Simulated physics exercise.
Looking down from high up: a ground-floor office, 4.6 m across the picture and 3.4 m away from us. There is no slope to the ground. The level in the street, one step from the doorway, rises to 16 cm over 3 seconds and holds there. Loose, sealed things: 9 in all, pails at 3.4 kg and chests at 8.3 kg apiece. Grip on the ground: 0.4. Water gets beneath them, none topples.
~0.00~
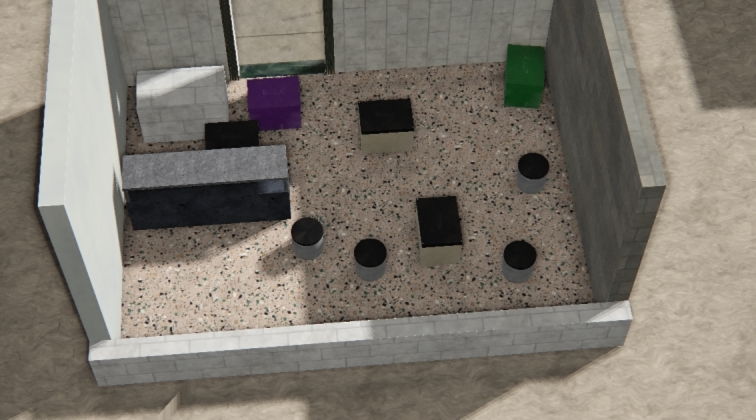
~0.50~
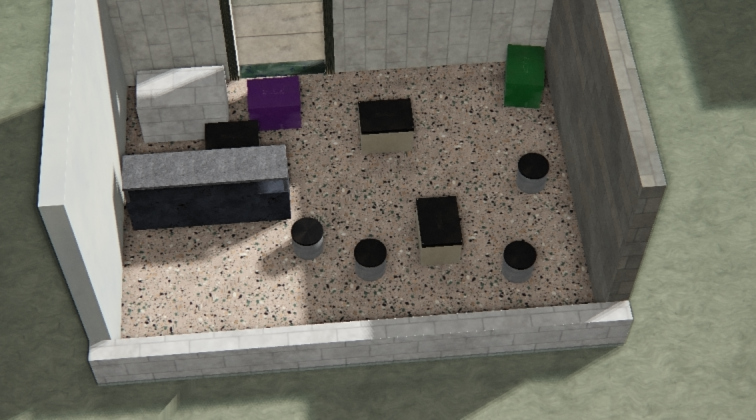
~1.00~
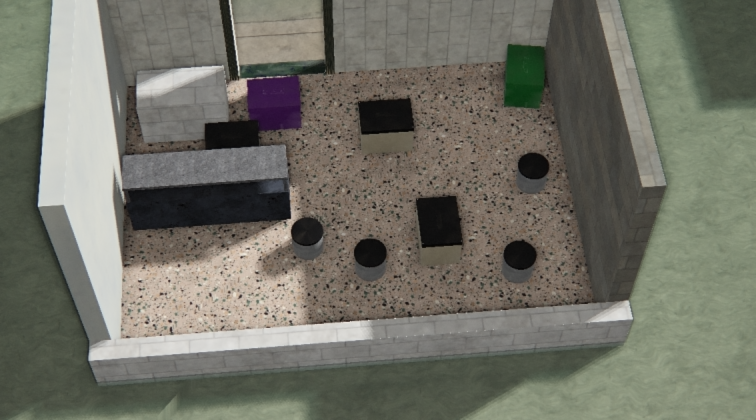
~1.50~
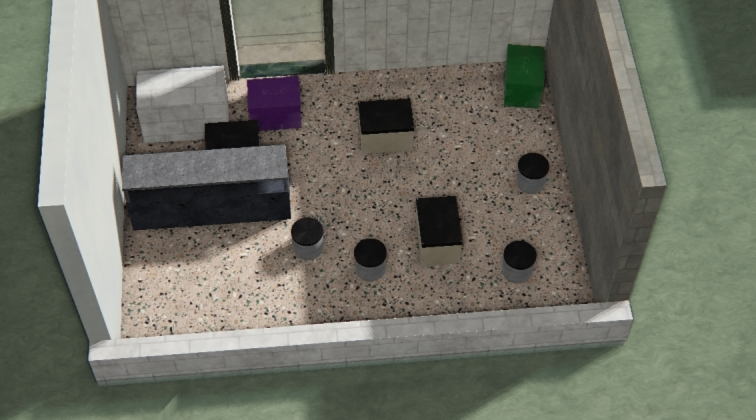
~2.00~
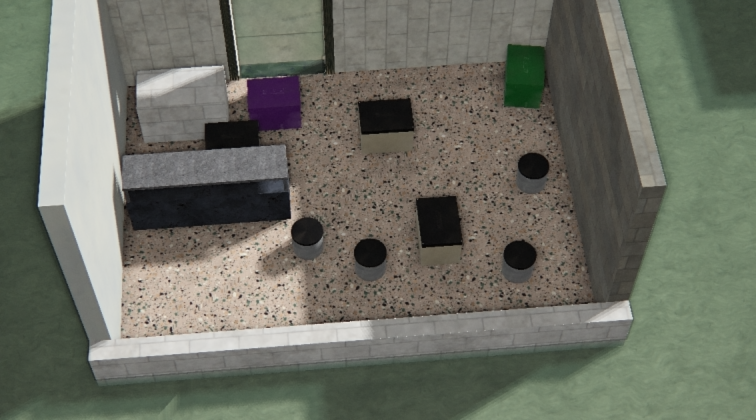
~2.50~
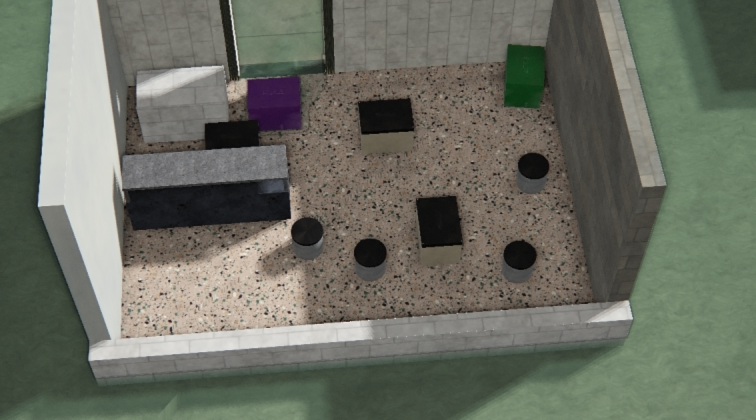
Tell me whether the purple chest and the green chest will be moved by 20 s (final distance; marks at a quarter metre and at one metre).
First the purple chest, which goes far off, then the green chest, which goes far off.
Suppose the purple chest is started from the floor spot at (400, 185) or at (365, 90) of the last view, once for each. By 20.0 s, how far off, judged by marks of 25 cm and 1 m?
Respectively, it ends up distant and ends up distant.
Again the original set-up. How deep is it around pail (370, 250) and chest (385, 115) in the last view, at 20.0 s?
8 and 8 cm.
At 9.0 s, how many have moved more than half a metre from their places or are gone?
That would be 4.
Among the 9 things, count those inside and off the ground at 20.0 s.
I'd say 9 of them.
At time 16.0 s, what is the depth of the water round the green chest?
I'd say around 8 cm.
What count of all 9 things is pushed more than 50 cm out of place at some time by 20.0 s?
All told, that gives 9.
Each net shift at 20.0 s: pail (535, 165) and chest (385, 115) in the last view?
150 cm, 80 cm.
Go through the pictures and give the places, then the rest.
The purple chest at (273, 92), on the bottom; the green chest at (526, 65), on the bottom; 0.0 m2 under water; 0 of 9 have shifted, in the first frame.
The purple chest at (273, 92), on the bottom; the green chest at (526, 65), on the bottom; water covers 0.0 m2; 0 of 9 have shifted, in the second frame.
The purple chest at (273, 92) rests on the ground; the green chest at (526, 65), on the bottom; 0.0 m2 under water; 0 of 9 have shifted, in the third frame.
The purple chest at (273, 92), on the bottom; the green chest at (526, 65), on the bottom; 0.0 m2 under water; 0 of 9 have shifted, in the fourth frame.
The purple chest at (273, 92), on the bottom; the green chest at (526, 65), on the bottom; water covers 0.0 m2; 0 of 9 have shifted, in the fifth frame.
The purple chest at (274, 93), on the bottom; the green chest at (526, 65) rests on the ground; water covers 0.3 m2; 0 of 9 have shifted, in the sixth frame.
After 4.0 s the purple chest is near (288, 142), 0.7 m from its start, aground; the green chest is near (526, 65), 0.0 m from its start, aground; 0 afloat.
After 9.0 s the purple chest is near (564, 282), 3.7 m from its start, afloat; the green chest is near (526, 65), 0.0 m from its start, aground; 4 afloat.
After 16.0 s the purple chest is near (378, 82), 1.1 m from its start, afloat; the green chest is near (363, 146), 2.1 m from its start, afloat; 9 afloat.
After 20.0 s the purple chest is near (438, 239), 2.5 m from its start, afloat; the green chest is near (544, 270), 2.6 m from its start, afloat; 9 afloat.
